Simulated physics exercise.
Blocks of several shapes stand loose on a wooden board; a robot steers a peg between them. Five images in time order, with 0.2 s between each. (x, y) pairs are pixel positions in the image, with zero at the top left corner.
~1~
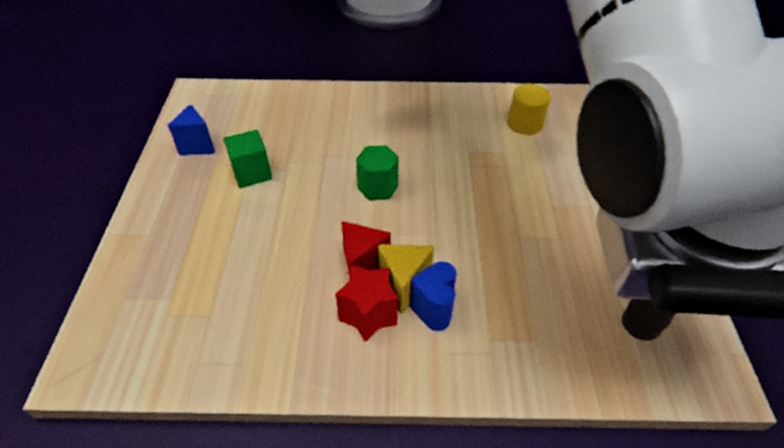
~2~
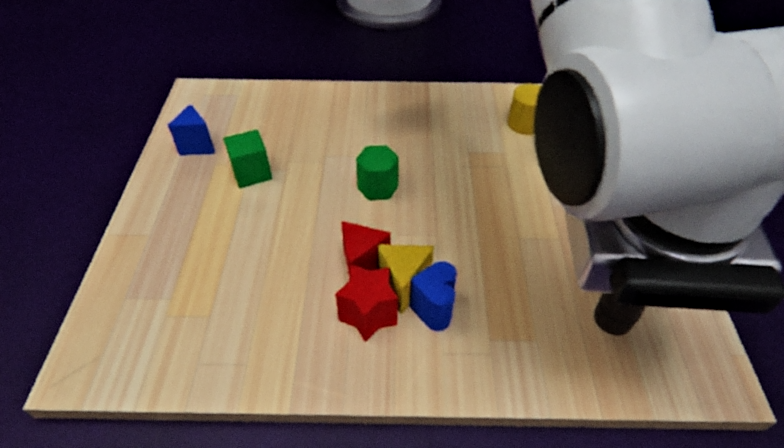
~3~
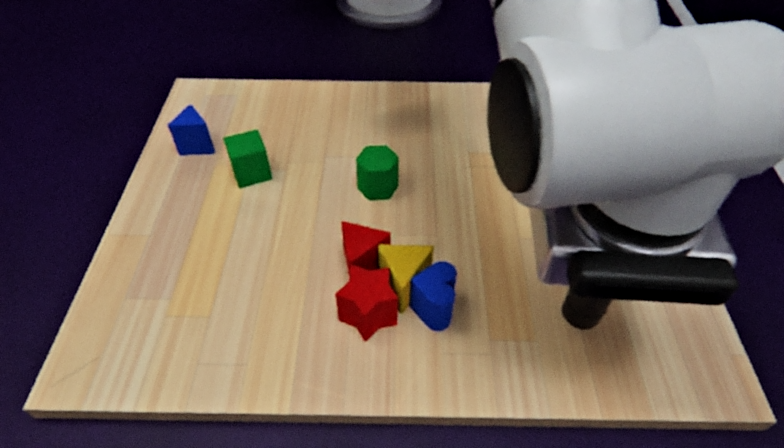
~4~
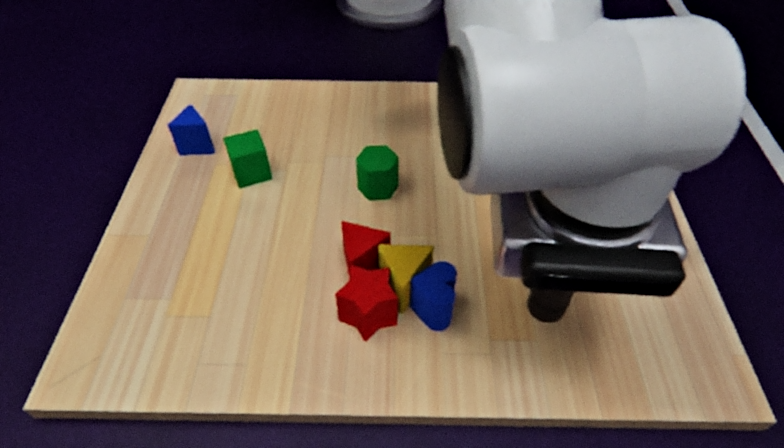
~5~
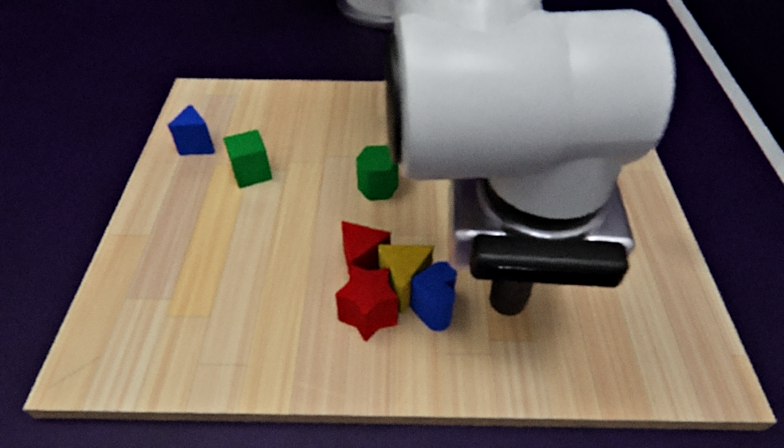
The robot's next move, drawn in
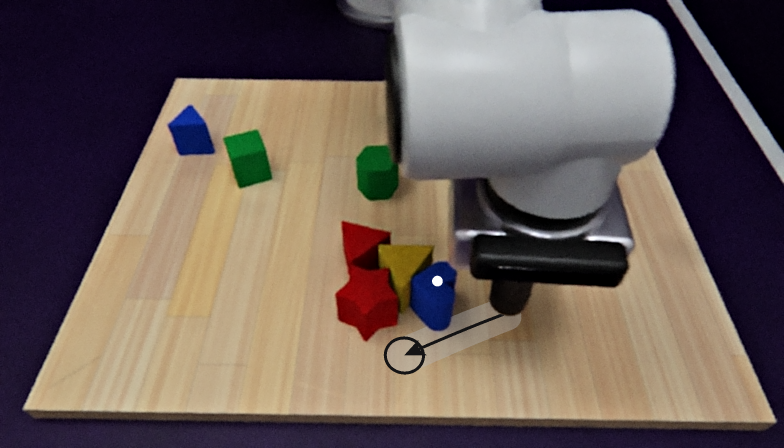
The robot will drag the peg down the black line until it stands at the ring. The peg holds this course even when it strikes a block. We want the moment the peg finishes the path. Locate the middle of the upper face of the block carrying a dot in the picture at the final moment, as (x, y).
Roughly at (413, 292).
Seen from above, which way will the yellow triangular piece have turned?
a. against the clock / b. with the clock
Option b.
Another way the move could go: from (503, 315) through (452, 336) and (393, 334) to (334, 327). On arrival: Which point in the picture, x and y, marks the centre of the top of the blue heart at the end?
The middle of its upper face will lie at (396, 276).
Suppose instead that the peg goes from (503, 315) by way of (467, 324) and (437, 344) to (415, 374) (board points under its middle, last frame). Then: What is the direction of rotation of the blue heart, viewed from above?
Viewed from the top, it goes clockwise.
The line goes from (503, 315) to (404, 355); the dot is on the blue heart.
On the path given first. Halfway along, peg (456, 321); yellow triangular piece (401, 255); blue heart (427, 283), turned 15° clockwise.
At the end, peg (405, 343); red triangular piece (361, 234), turned 15° anticlockwise; red star block (359, 284), turned 15° anticlockwise; yellow triangular piece (399, 254), turned 20° clockwise; blue heart (413, 292), turned 70° clockwise.
